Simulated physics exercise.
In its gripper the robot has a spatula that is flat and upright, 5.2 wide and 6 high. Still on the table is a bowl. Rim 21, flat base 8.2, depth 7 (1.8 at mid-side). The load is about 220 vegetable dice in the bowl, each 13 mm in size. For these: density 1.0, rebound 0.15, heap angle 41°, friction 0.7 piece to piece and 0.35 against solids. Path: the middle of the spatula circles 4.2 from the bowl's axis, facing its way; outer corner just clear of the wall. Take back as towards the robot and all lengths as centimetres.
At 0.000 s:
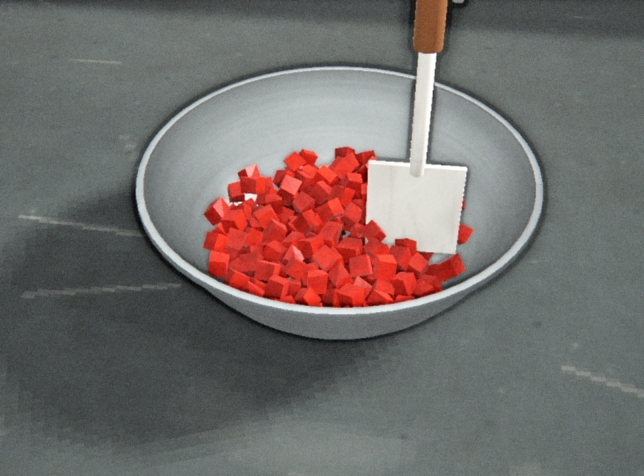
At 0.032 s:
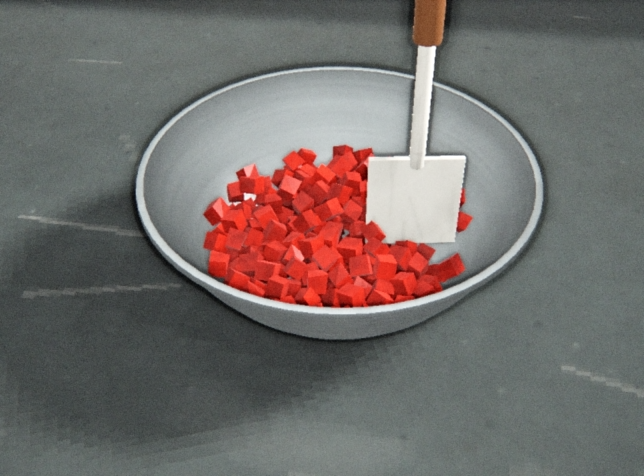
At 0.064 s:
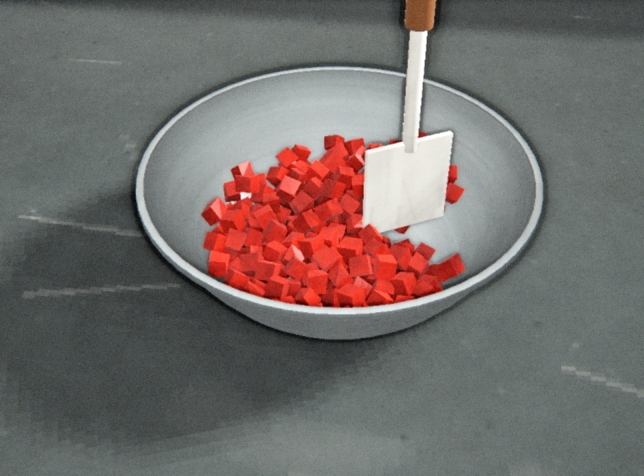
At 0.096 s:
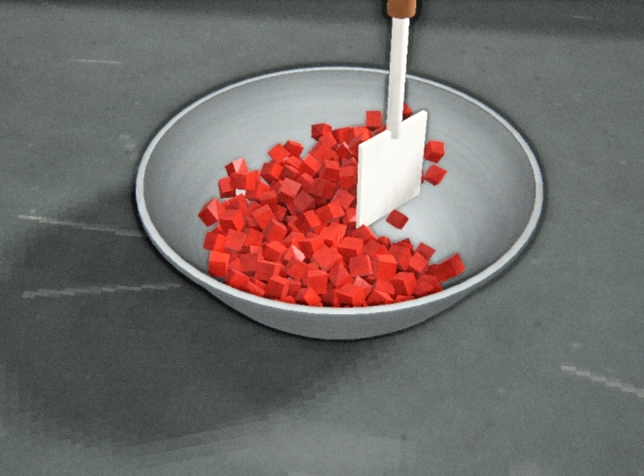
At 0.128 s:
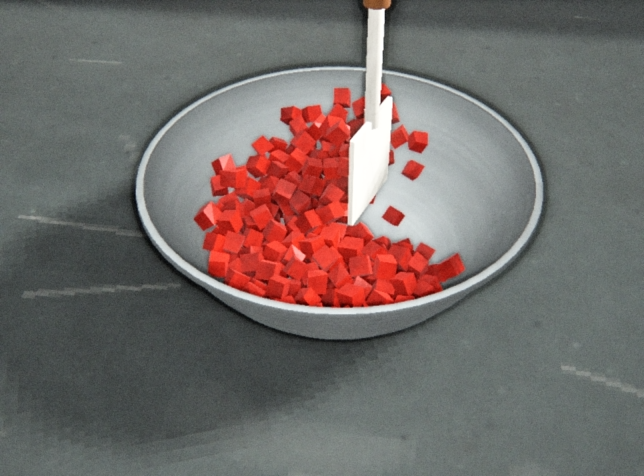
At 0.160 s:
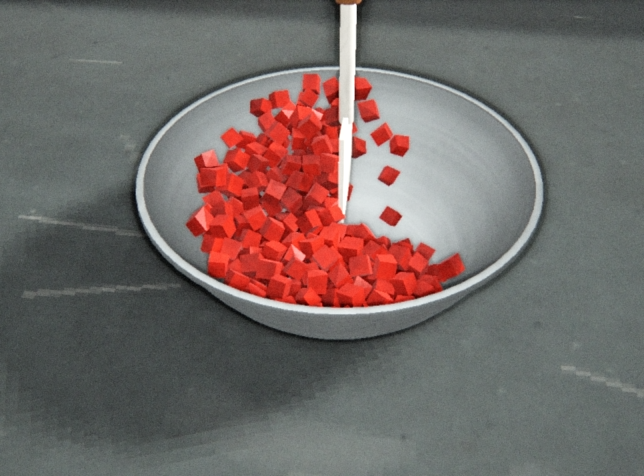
In the video, a white spatula with a brown handle sweeps from the right side of a gray bowl toward the back, turning edge-on as it pushes some of the small red cubes up along the far wall.
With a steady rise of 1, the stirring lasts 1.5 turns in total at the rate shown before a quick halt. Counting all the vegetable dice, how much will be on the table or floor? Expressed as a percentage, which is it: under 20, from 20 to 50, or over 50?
The percentage is under 20.
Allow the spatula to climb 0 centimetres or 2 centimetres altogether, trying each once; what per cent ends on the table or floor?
It comes to about 15 per cent and about 10 per cent.
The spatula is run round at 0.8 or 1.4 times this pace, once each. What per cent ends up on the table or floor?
I'd expect about 5 per cent, then about 30 per cent.
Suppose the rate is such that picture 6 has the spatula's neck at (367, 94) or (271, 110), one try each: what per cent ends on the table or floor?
Roughly 10 per cent on the first try and 40 per cent on the second.
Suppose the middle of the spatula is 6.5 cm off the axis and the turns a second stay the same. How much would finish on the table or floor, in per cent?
Around 0 in a hundred.
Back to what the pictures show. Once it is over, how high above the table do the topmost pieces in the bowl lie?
The top sits some 7.5 cm up.
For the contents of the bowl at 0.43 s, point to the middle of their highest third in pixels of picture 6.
Upper-third centre: Approx. (363, 280) px.
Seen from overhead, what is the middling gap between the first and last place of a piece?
About 10 centimetres.
After 0.43 s, 265° round, highest piece 9 above the table; 215 in the bowl, 3 on the table or floor, 6 in flight or on the tool.
After 0.70 s, 80° round, highest piece 8 above the table; 206 in the bowl, 13 on the table or floor, 5 in flight or on the tool.
After 1.03 s, 180° round, highest piece 8 above the table; 200 in the bowl, 24 on the table or floor.
After 1.73 s, 180° round, highest piece 8 above the table; 200 in the bowl, 24 on the table or floor.
At rest, 200 in the bowl, 24 on the table or floor. That is 11 % on the table or floor.
